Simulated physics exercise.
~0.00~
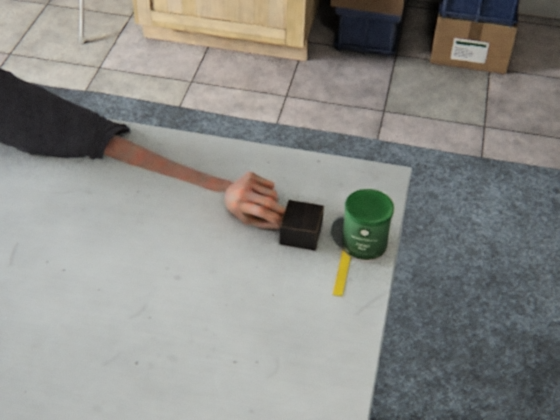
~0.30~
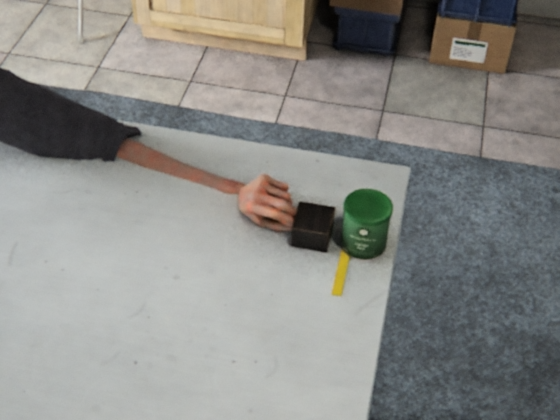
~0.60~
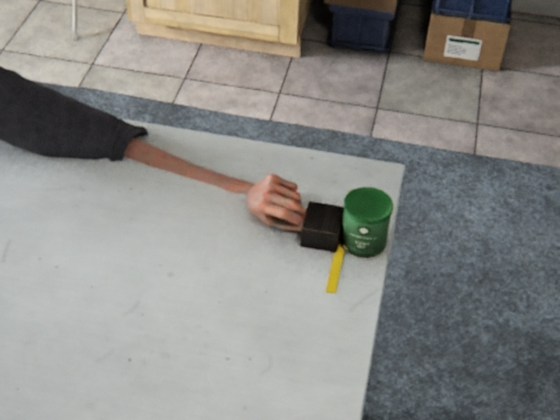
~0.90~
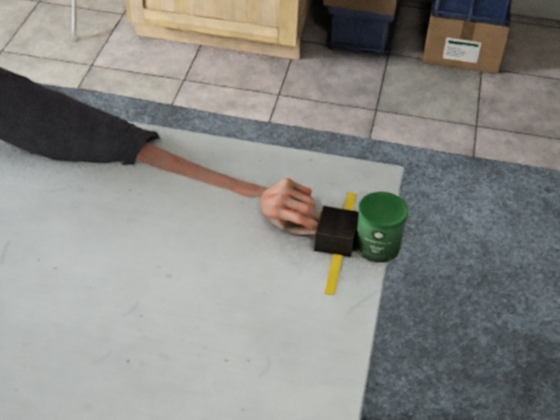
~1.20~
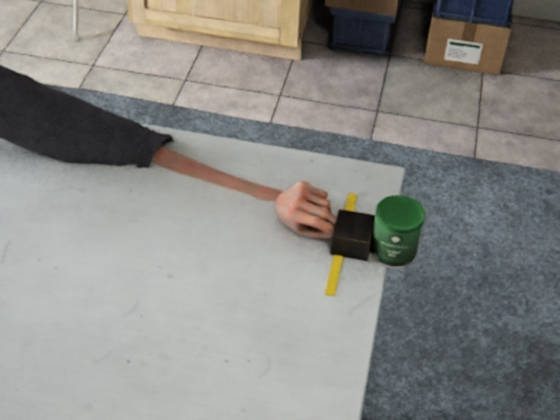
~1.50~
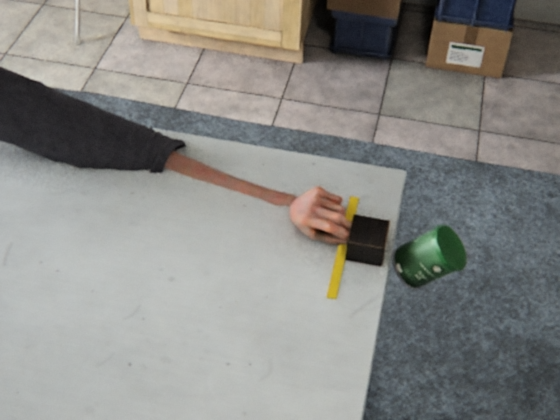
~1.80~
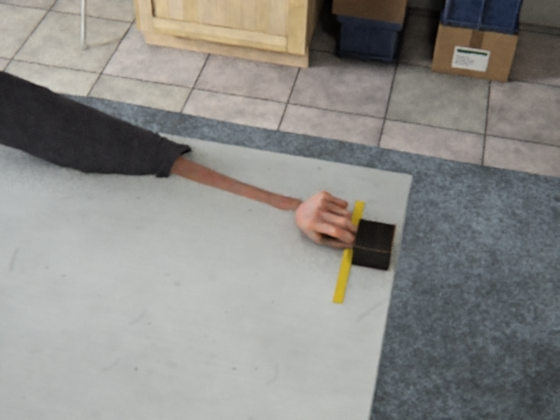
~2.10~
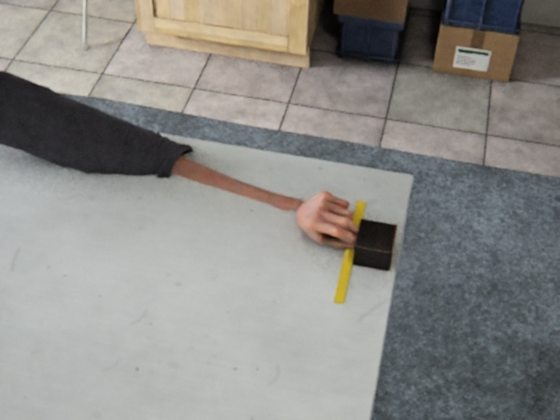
On a pale tabletop, a hand pushes a black block right, knocking a green pot off the edge.
